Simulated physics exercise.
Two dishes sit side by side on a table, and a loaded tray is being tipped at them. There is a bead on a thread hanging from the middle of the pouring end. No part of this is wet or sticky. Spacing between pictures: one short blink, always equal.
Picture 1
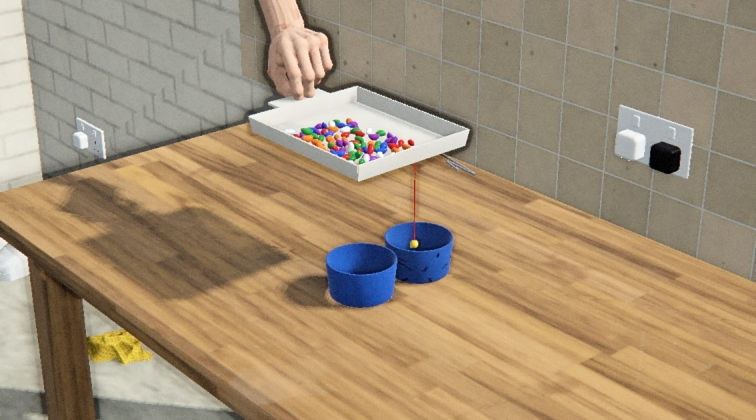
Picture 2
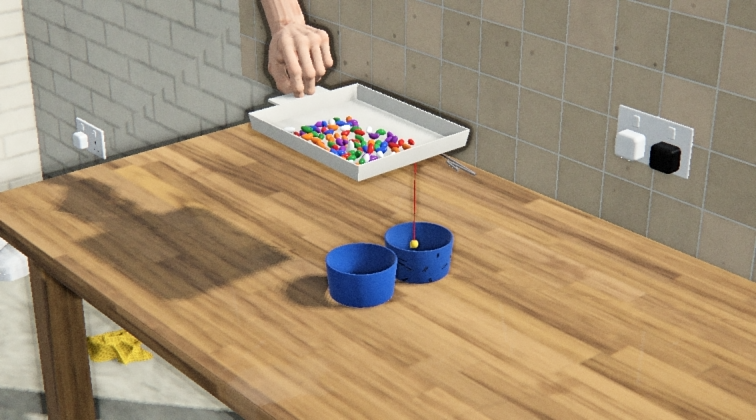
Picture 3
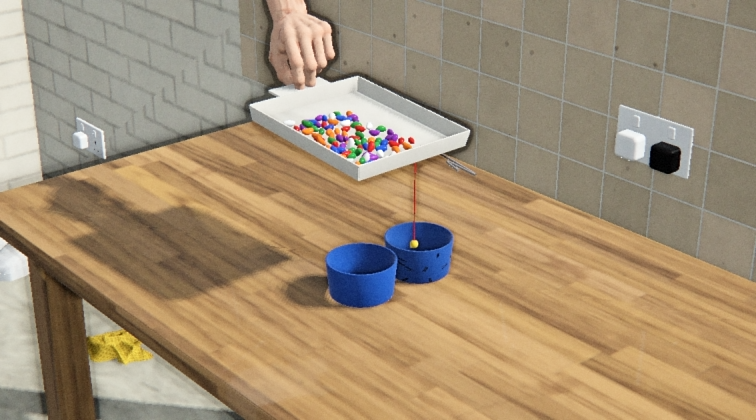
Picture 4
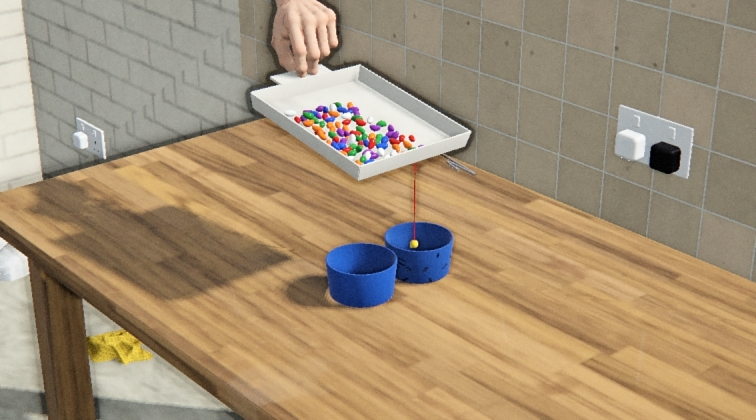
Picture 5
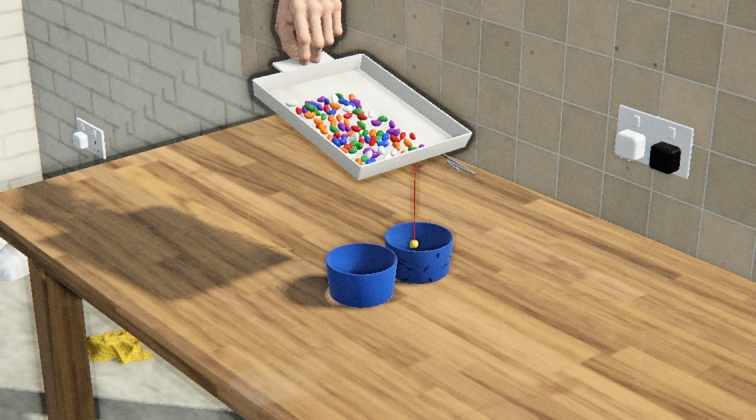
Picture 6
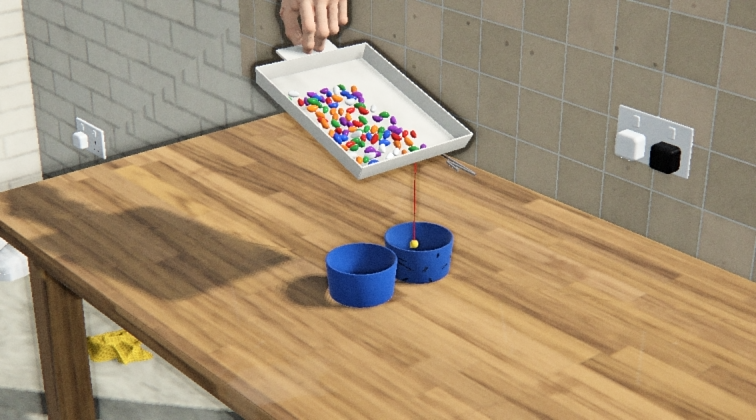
A hand slowly tilts a white tray of colourful jelly beans above two blue dishes.
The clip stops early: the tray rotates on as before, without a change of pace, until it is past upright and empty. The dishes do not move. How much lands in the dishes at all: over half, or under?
Most of the load is lost.
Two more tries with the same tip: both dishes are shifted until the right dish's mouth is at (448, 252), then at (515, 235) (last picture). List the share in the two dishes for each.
Roughly 40% first, roughly 40% second.
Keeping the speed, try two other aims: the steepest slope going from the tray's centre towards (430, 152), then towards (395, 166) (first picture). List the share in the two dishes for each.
The first try would leave around 0 per cent there, the second around 0 per cent.
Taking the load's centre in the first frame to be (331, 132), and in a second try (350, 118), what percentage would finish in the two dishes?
Try 1: 0 %; try 2: 0 %.
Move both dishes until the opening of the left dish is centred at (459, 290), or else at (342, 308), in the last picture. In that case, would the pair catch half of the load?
Well, a minority share the first time and a minority share the next.
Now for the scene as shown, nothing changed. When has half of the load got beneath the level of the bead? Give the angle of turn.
Close to 115 degrees, I reckon.
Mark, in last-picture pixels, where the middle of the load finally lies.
Around (457, 308).
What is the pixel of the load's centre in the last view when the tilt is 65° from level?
The middle of the pieces lands at roughly (398, 138).
Soon, tray tipped steeply; all on the tray.
A while on, tray tipped past a quarter turn; most on the tray; a stray few outside both; a small part in the air.
Towards the end, tray tipped past a quarter turn; all outside both.
Finally, tray tipped past a quarter turn; none in the left dish; none in the right dish; all outside both.
